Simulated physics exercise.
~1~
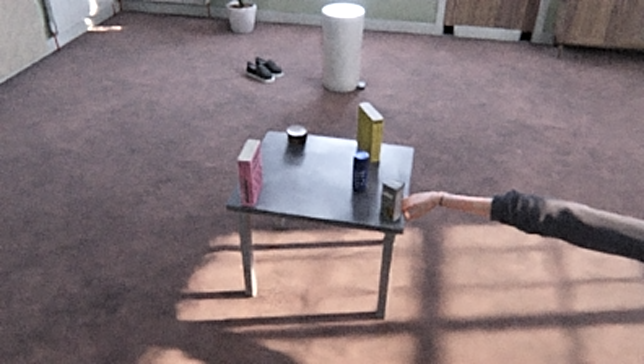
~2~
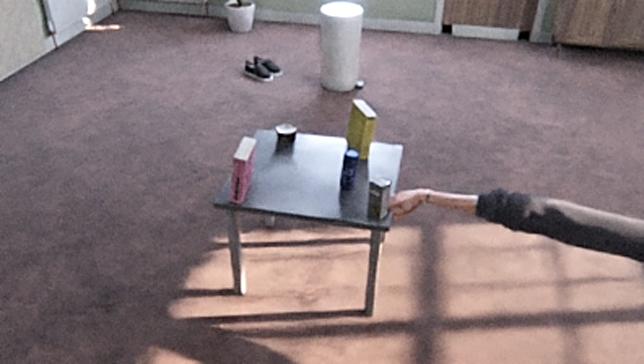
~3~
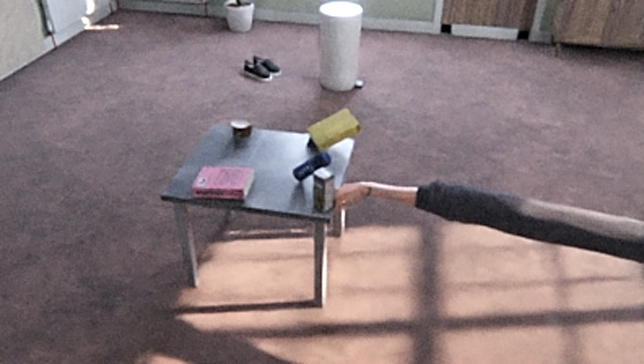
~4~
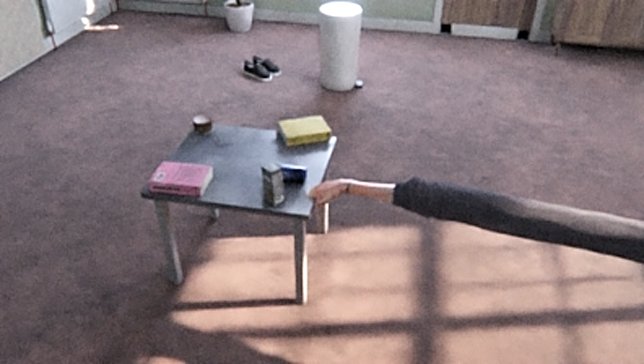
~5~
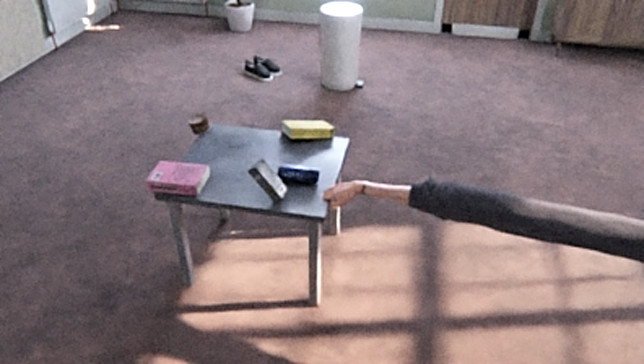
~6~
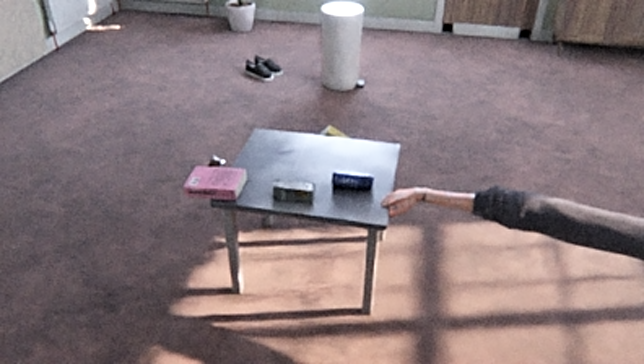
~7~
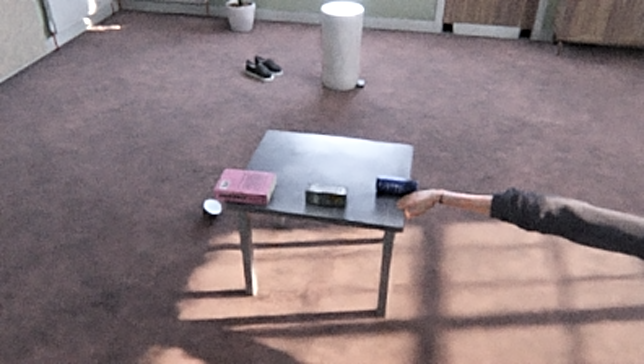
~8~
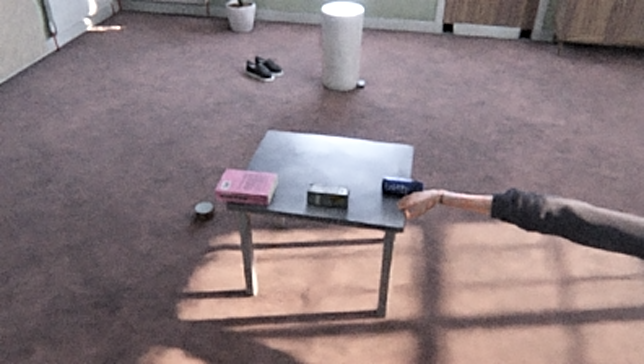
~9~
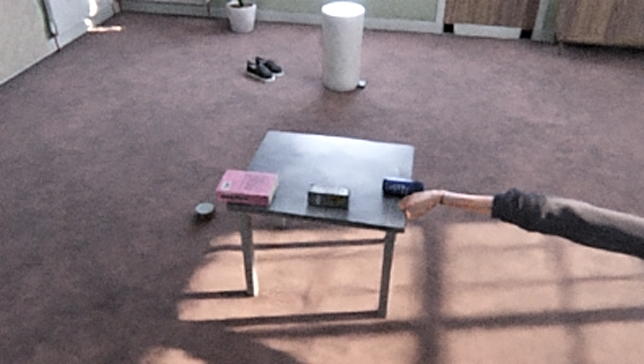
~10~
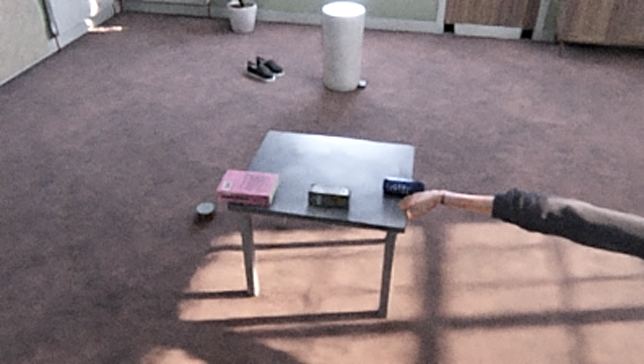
To begin with, a hand at the right grips a small dark table holding a pink book, a yellow book, a blue can, a grey carton and a brown tub. The arm pushes the table left, and both books and the can topple while the carton stays upright. The hand then pulls the table back to the right, tipping the carton over as the yellow book drops off the back and the tub falls off the left side. Finally the table stands still, with the pink book, carton and can lying on top and the tub on the carpet.
